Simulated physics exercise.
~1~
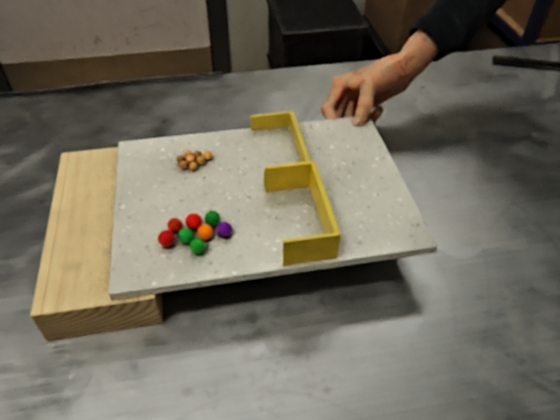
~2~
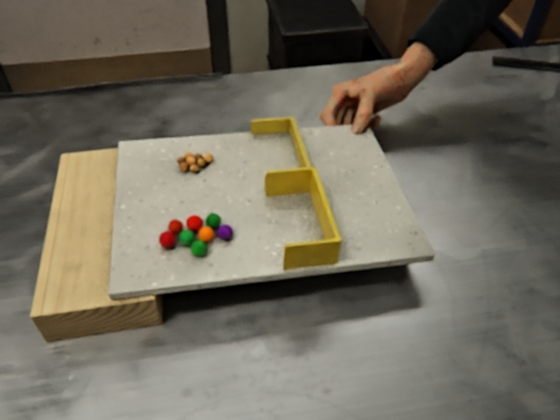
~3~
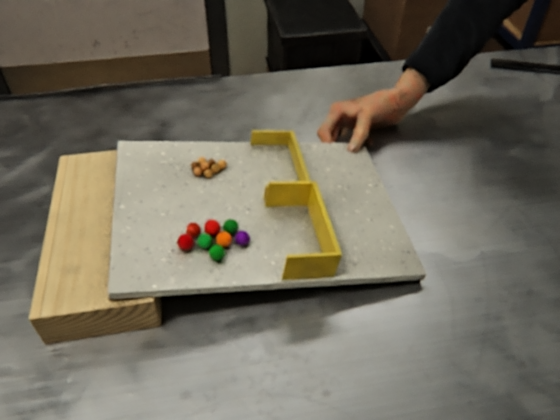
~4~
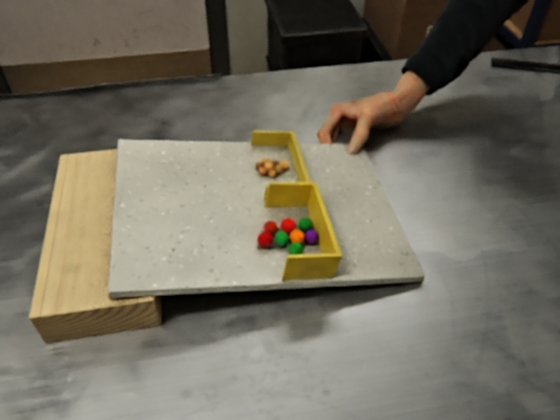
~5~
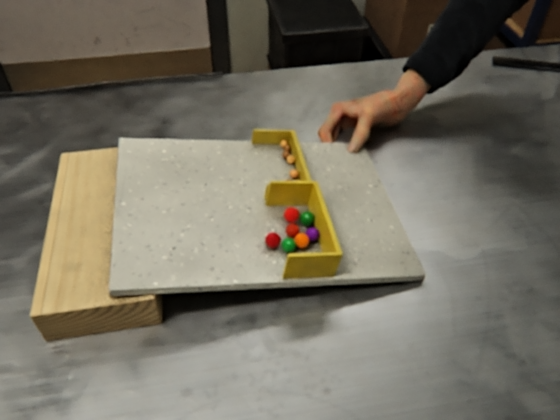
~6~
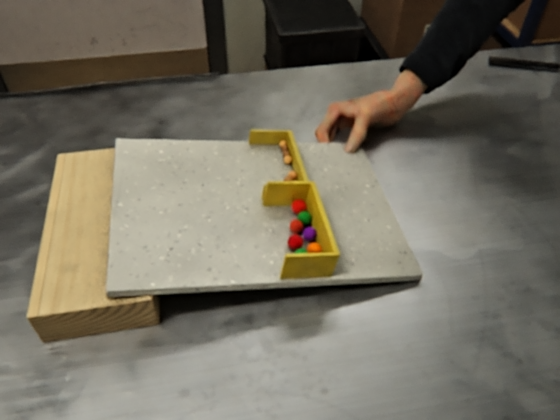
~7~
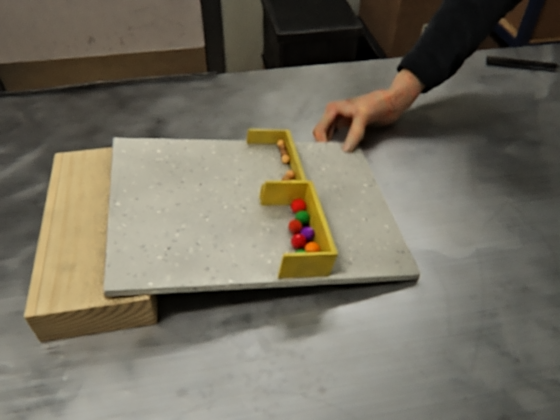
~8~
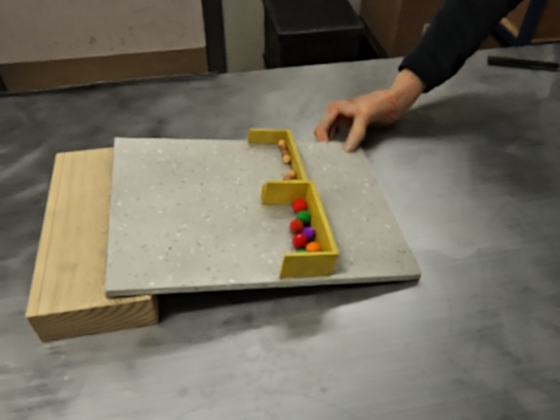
A hand lowers the right end of a speckled board propped on a wooden block, and two clusters, one of small brown pieces and one of colourful balls, roll right into separate yellow barriers, where they bunch up and stay while the hand keeps hold.
